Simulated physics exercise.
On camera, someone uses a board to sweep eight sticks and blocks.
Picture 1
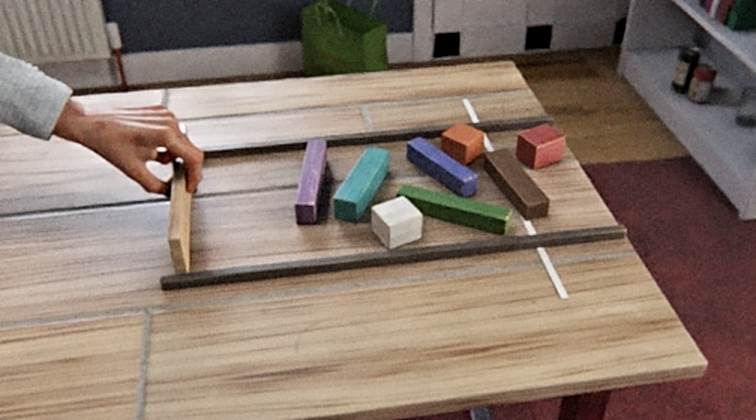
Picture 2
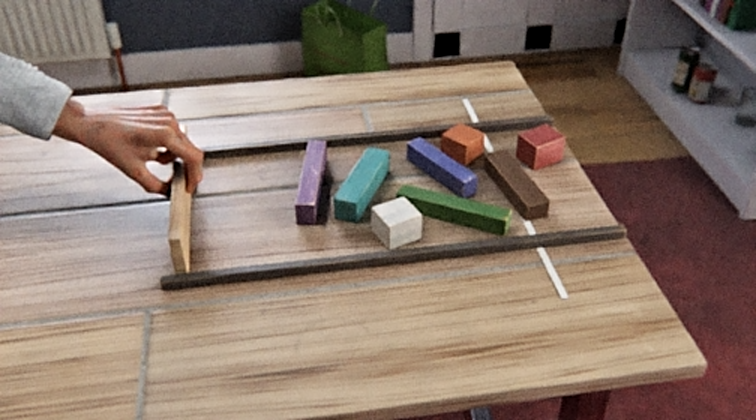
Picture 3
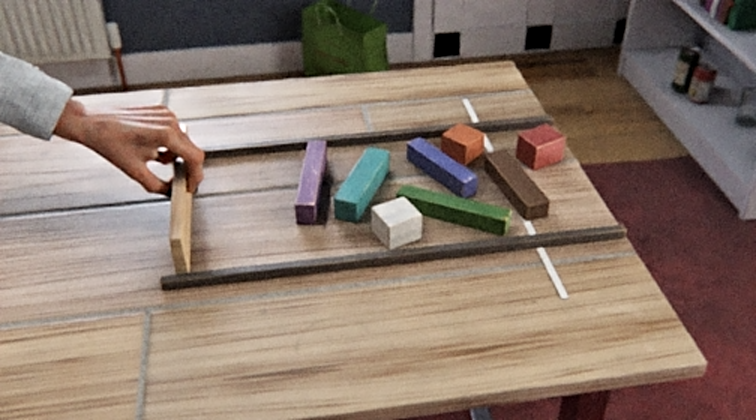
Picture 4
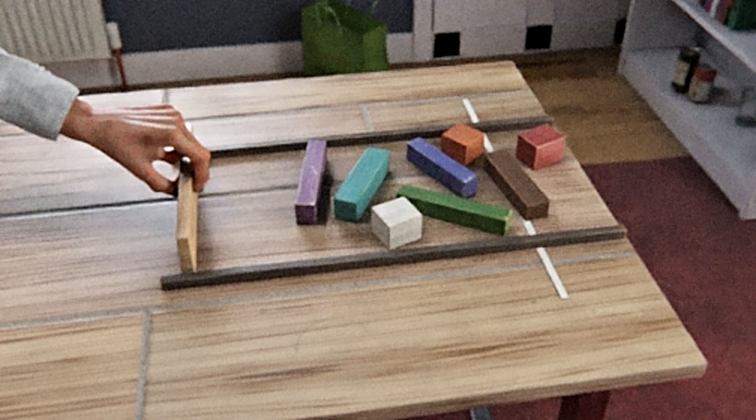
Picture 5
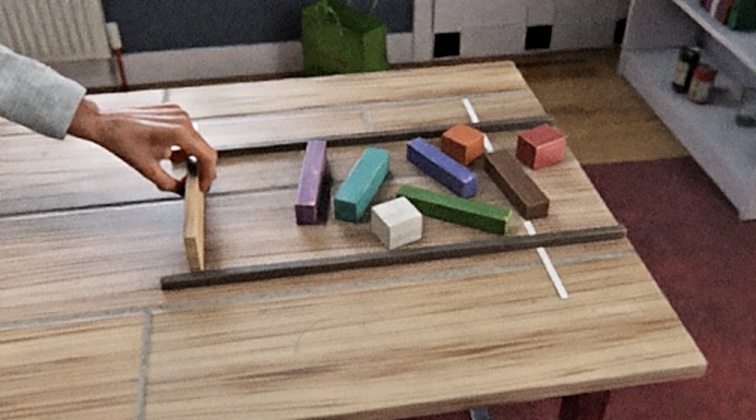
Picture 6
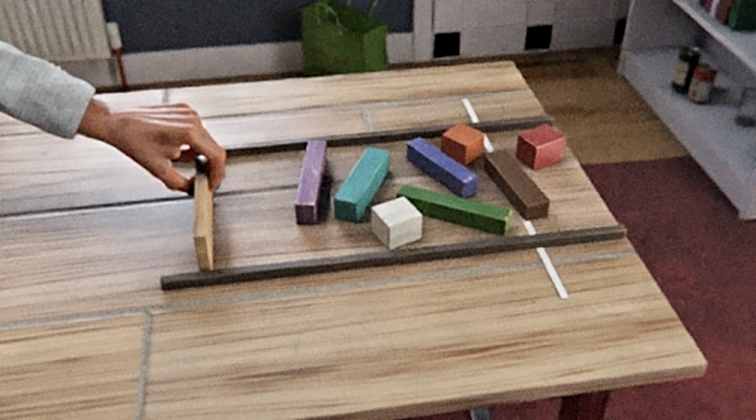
The footage shows a hand holding a wooden board upright between two dark rails on a table, then sliding it slightly to the right, while the colourful sticks and blocks ahead of it stay still.
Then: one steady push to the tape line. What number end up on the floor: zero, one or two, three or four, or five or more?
Seems one or two of them come crashing down.
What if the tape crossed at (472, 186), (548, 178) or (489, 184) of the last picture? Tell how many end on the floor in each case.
In order, the counts are 0, 5 and 1.
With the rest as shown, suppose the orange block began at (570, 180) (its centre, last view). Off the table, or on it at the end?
Lab note: Started there, it ends up below.
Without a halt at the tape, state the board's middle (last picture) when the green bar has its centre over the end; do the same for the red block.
Roughly at (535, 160) and roughly at (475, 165).
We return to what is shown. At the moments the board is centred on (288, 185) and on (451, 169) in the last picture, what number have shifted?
By the first moment it's 0, by the second it's 8.
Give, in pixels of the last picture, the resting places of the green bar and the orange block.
I'd put one close to (570, 194) and the other close to (554, 129).
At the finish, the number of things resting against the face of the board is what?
2 in contact.
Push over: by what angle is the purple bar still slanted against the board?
It is near 0° out of line.
Soon after, none off yet; red block at rest near (540, 147); brown stick at rest near (515, 184); orange block at rest near (462, 144).
In the end, the number that fall off is one or two; gone, brown stick and red block.
